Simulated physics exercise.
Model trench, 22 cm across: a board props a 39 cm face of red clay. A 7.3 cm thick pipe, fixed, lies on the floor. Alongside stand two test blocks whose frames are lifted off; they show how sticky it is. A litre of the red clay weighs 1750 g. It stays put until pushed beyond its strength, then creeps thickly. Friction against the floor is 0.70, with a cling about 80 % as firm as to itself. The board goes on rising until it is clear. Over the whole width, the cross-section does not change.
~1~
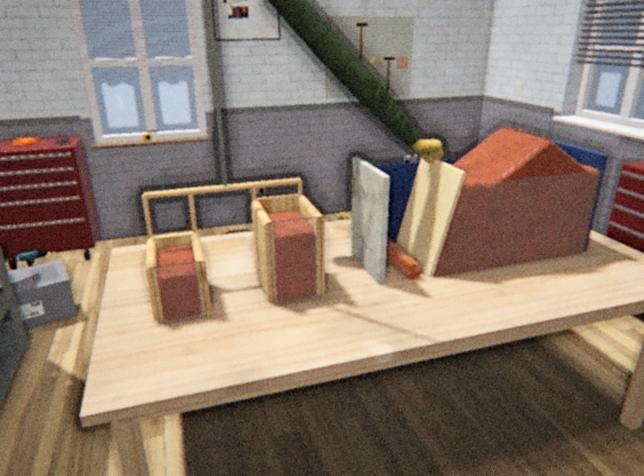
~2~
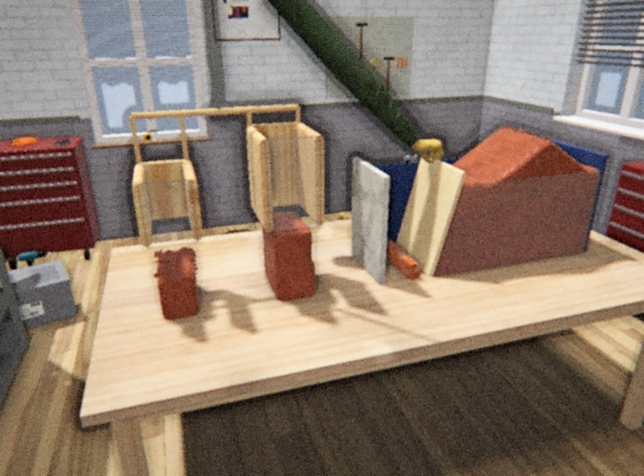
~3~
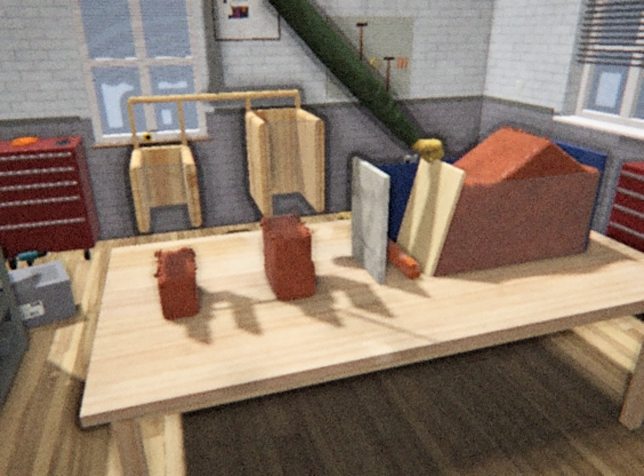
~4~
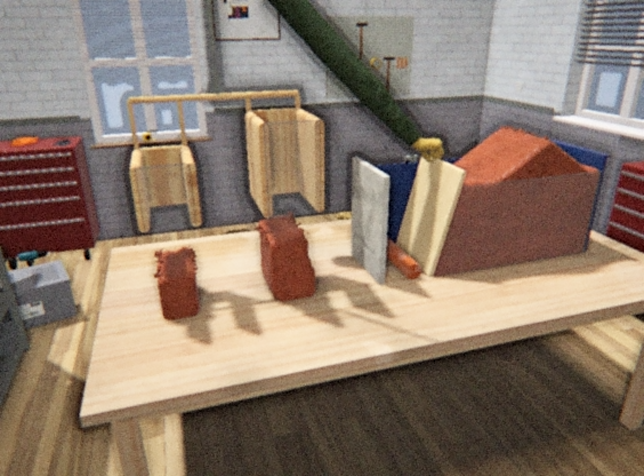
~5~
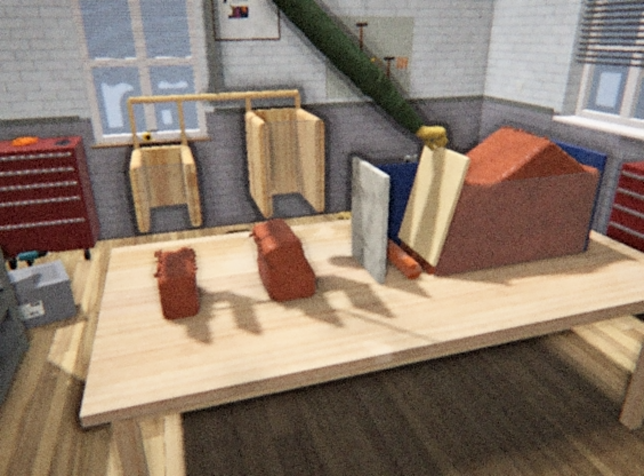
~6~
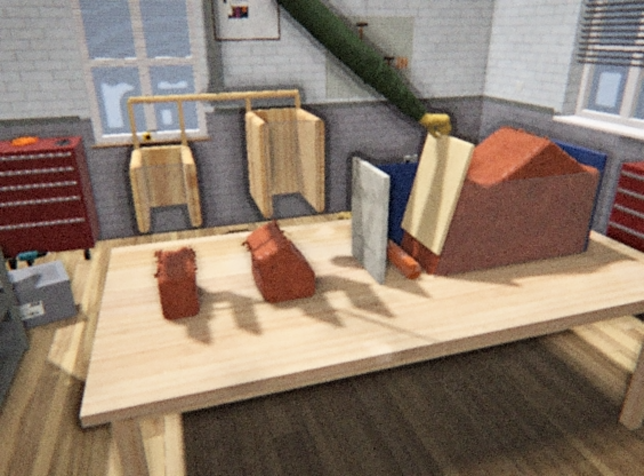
A pale wooden table fills a workshop with brick walls and windows, seen from a fixed, slightly raised view. On it stand two small red clay blocks in wooden casings at left, then an upright grey slab, a cream board and a large red clay mass at right, beneath a slanting green pipe. The casings lift off, the taller block slumps and leans, and the board and pipe shift slightly rightward.
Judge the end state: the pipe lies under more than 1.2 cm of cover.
That is false.
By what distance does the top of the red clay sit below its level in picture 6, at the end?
Measured change: Some 4.0 cm.
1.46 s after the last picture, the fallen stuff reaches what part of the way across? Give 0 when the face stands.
Near 2 %.
Then, 0.43 s after the last picture, the face still stands and nothing lies on the pipe.
Then, 0.95 s after the last picture, the face still stands and nothing lies on the pipe.
Then, 1.46 s after the last picture, the face still stands and nothing lies on the pipe.
Then, 1.97 s after the last picture, the fallen stuff reaches 21 % of the way across and nothing lies on the pipe.
Then, 2.14 s after the last picture, at the end, the fallen stuff reaches 21 % of the way across and nothing lies on the pipe.
